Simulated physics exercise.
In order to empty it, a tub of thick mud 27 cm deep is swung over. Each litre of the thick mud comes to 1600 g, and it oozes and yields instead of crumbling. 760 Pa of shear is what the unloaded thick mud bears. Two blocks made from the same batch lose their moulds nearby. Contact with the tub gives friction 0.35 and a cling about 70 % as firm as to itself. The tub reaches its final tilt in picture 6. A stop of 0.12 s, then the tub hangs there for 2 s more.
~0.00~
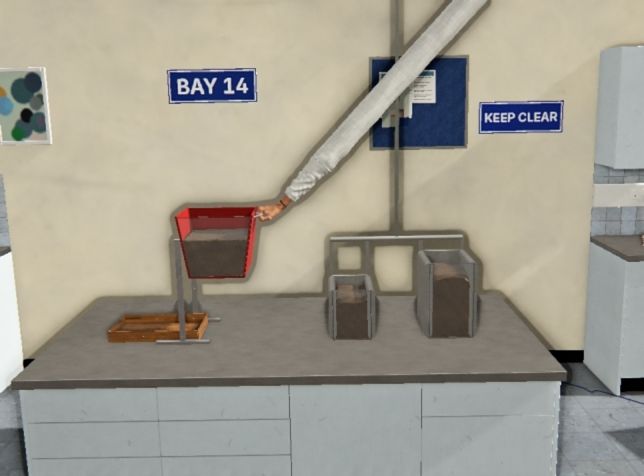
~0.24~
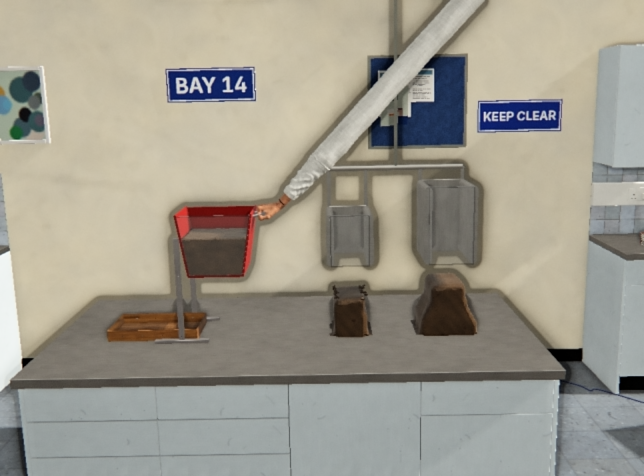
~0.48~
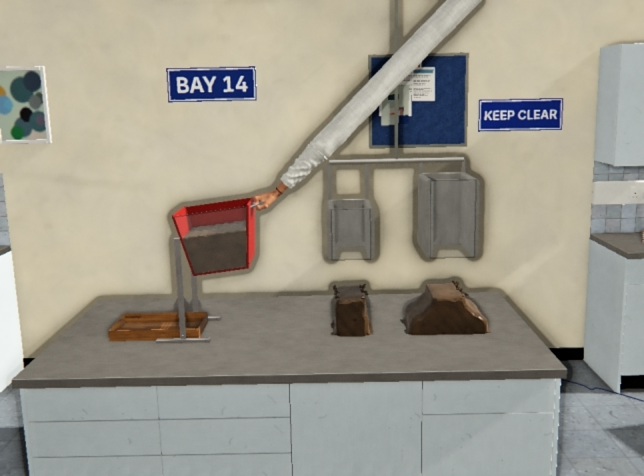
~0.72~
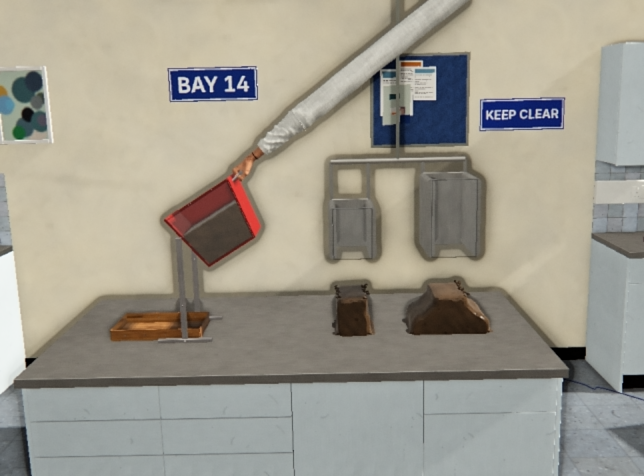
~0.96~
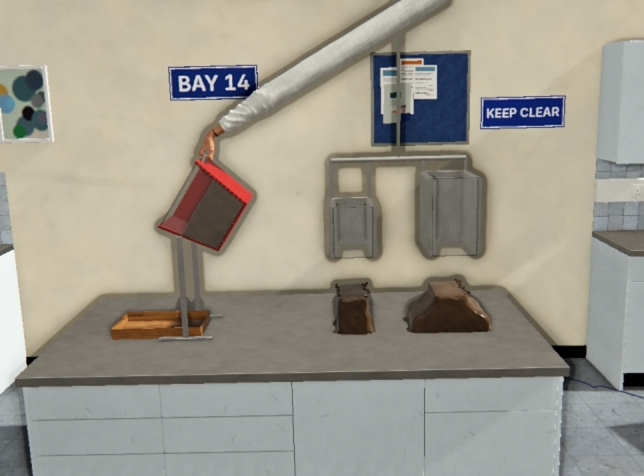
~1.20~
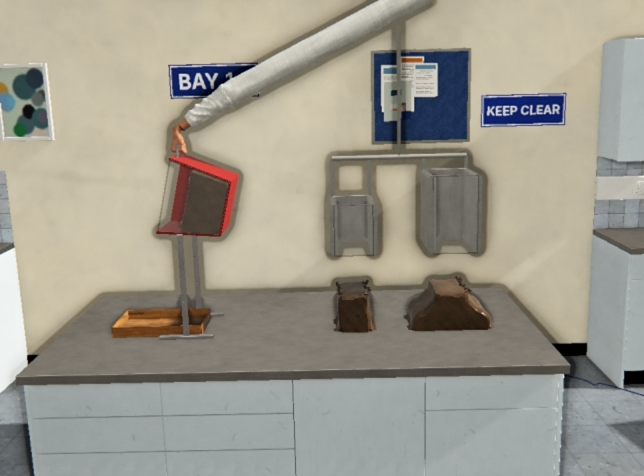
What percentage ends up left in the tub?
About 100 %.
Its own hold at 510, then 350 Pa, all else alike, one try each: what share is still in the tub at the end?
Expect about 75 in a hundred, then about 60 in a hundred.
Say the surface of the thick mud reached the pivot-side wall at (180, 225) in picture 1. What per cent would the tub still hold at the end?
Result: Approx. 65 % remaining in tub.
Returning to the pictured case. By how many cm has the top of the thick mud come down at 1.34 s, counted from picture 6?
Roughly 2 cm.
After 1.34 s, the tub is at 76 degrees and holds 100 %.
After 1.51 s, the tub is at 76 degrees and holds 100 %.
After 1.68 s, the tub is at 76 degrees and holds 100 %.
After 1.85 s, the tub is at 76 degrees and holds 100 %.
After 3.20 s, at the end, the tub is at 76 degrees and holds 100 %.
